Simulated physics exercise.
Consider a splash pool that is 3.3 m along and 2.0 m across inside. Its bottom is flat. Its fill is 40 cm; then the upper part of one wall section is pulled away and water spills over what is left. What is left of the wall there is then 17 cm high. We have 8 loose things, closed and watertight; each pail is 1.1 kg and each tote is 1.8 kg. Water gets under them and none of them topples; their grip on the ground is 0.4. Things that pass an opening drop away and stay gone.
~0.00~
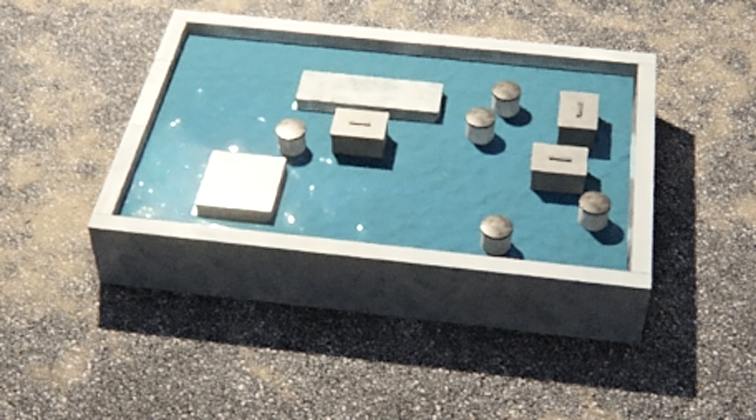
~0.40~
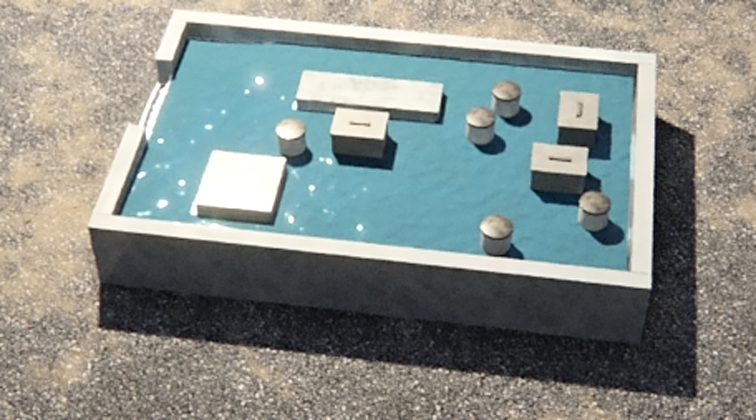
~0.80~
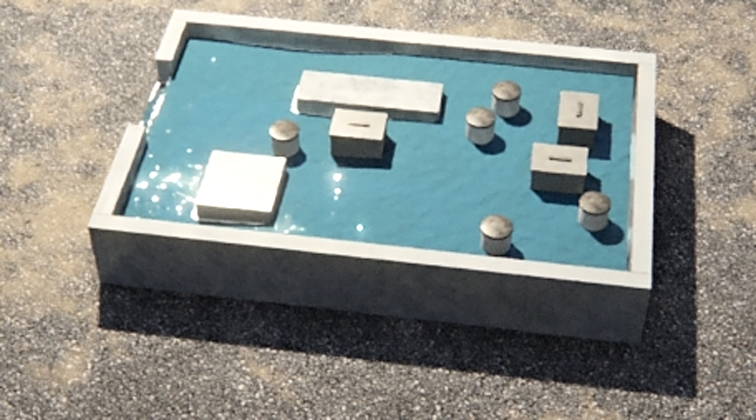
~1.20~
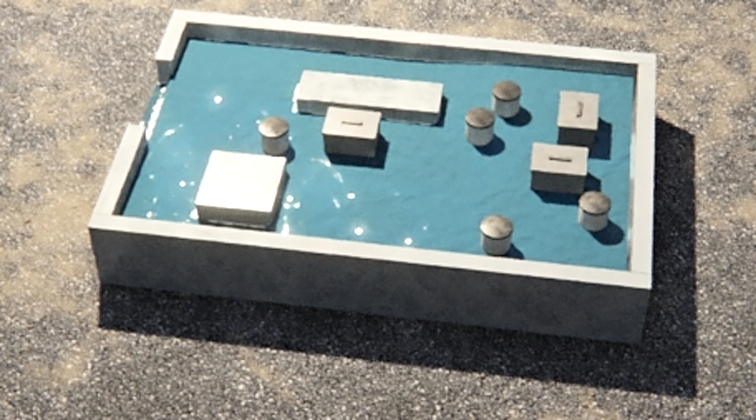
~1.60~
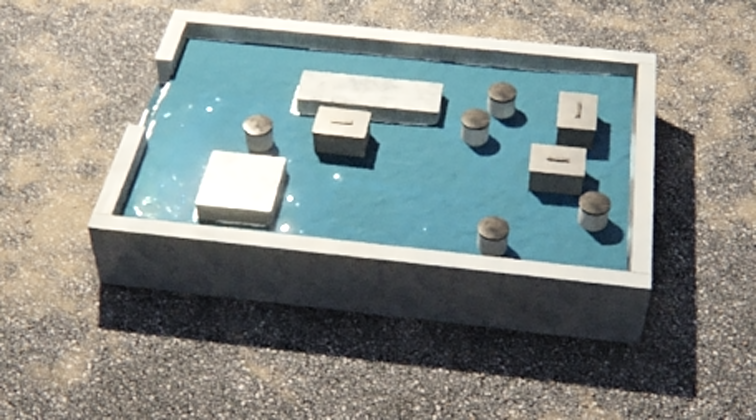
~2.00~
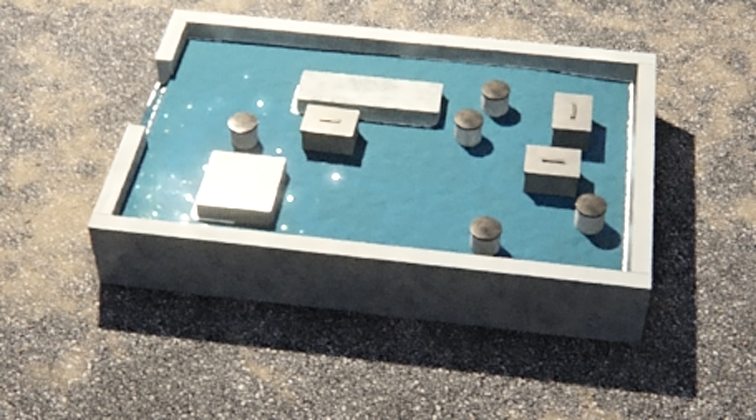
Round, brown-topped pails and pale boxy totes float in blue water in a pale rectangular pool on gritty ground, seen from above at an angle by a still camera. A long whitish block sits near the back wall and a square one at the front left. A gap opens in the left wall, then the leftmost pail drifts left, the nearest tote follows, and the others shift slightly left.
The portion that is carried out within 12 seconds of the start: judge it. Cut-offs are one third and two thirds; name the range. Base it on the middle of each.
Range: Below one third.
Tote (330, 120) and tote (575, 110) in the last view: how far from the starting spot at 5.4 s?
The shifts read 80 cm and 10 cm, in that sequence.
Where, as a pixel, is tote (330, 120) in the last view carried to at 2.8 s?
(305, 115) or thereabouts.
After 2.8 s 0 of 8 are out; 8 afloat.
After 5.4 s 1 of 8 are out; 7 afloat.
After 8.0 s 1 of 8 are out; 7 afloat.
After 12.0 s 2 of 8 are out; 6 afloat.
